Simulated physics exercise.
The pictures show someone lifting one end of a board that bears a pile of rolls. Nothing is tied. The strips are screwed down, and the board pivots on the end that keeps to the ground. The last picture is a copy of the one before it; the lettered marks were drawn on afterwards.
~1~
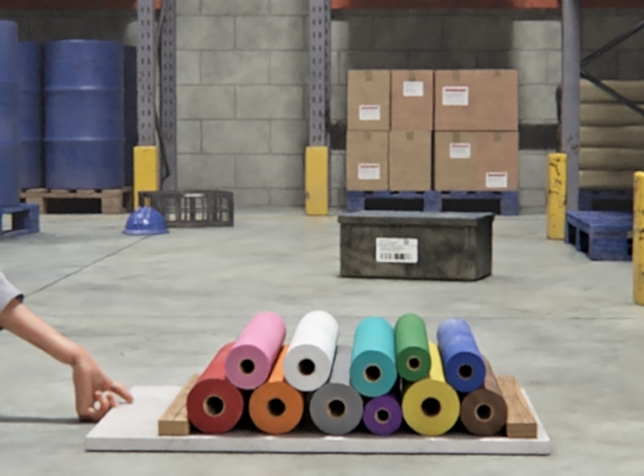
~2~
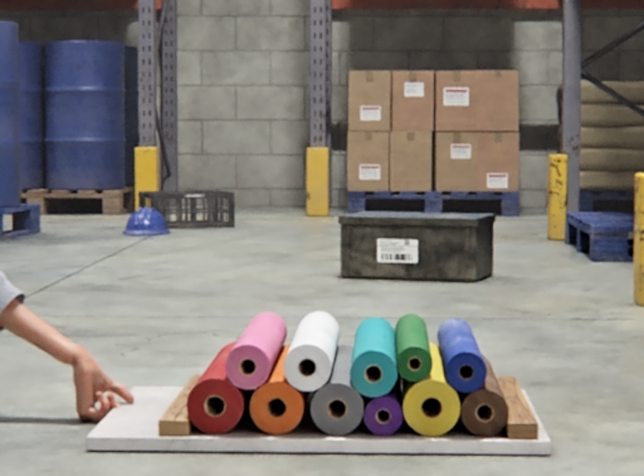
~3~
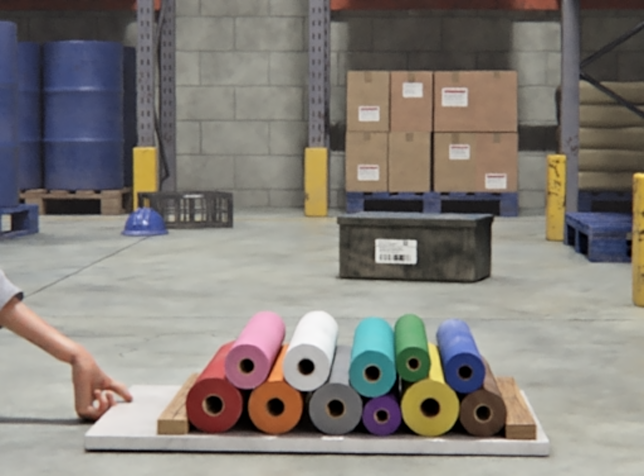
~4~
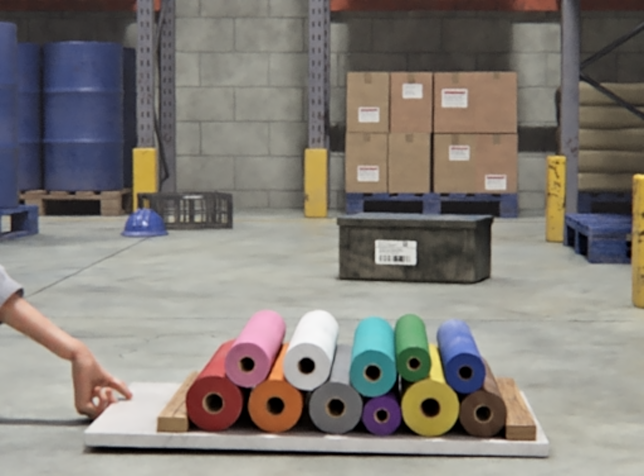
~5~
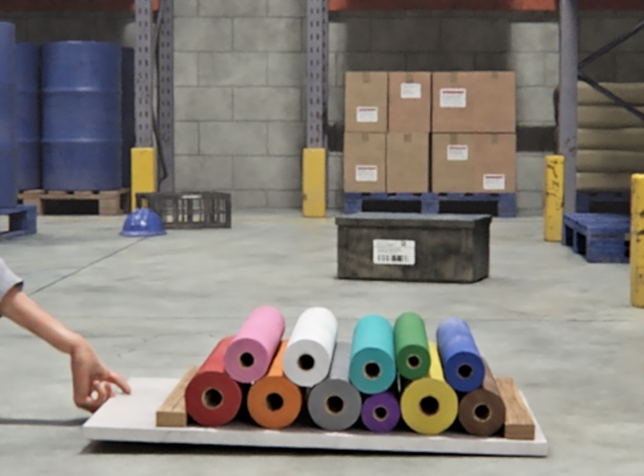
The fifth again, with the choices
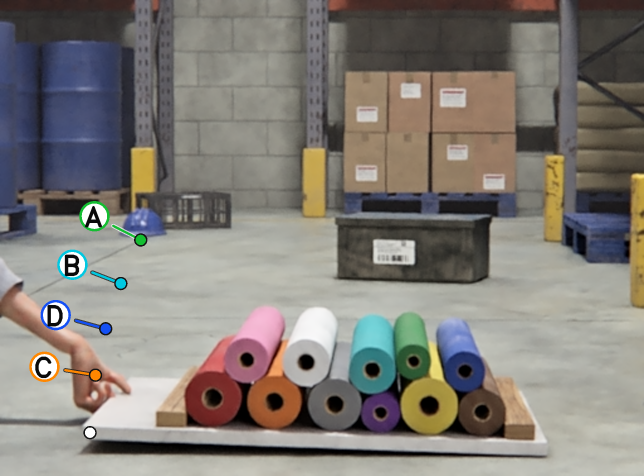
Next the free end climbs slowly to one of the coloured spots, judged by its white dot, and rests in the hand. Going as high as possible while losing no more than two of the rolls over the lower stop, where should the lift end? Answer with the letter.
At most to A.
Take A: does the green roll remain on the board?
The green roll: No.
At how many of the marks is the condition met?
Four of them.
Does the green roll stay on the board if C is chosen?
Yes, with C.
On the marked copy, A at (141, 240); B at (121, 283); C at (95, 375); D at (106, 329); the white dot at (90, 433).
Taking A. A third of the way, board at 16°.
Two thirds of the way, board at 27°.
When it is over, board at 27°, two over the low batten (blue, green).
As for the rest, B two over the low batten (blue, green); C none over the low batten; D none over the low batten.
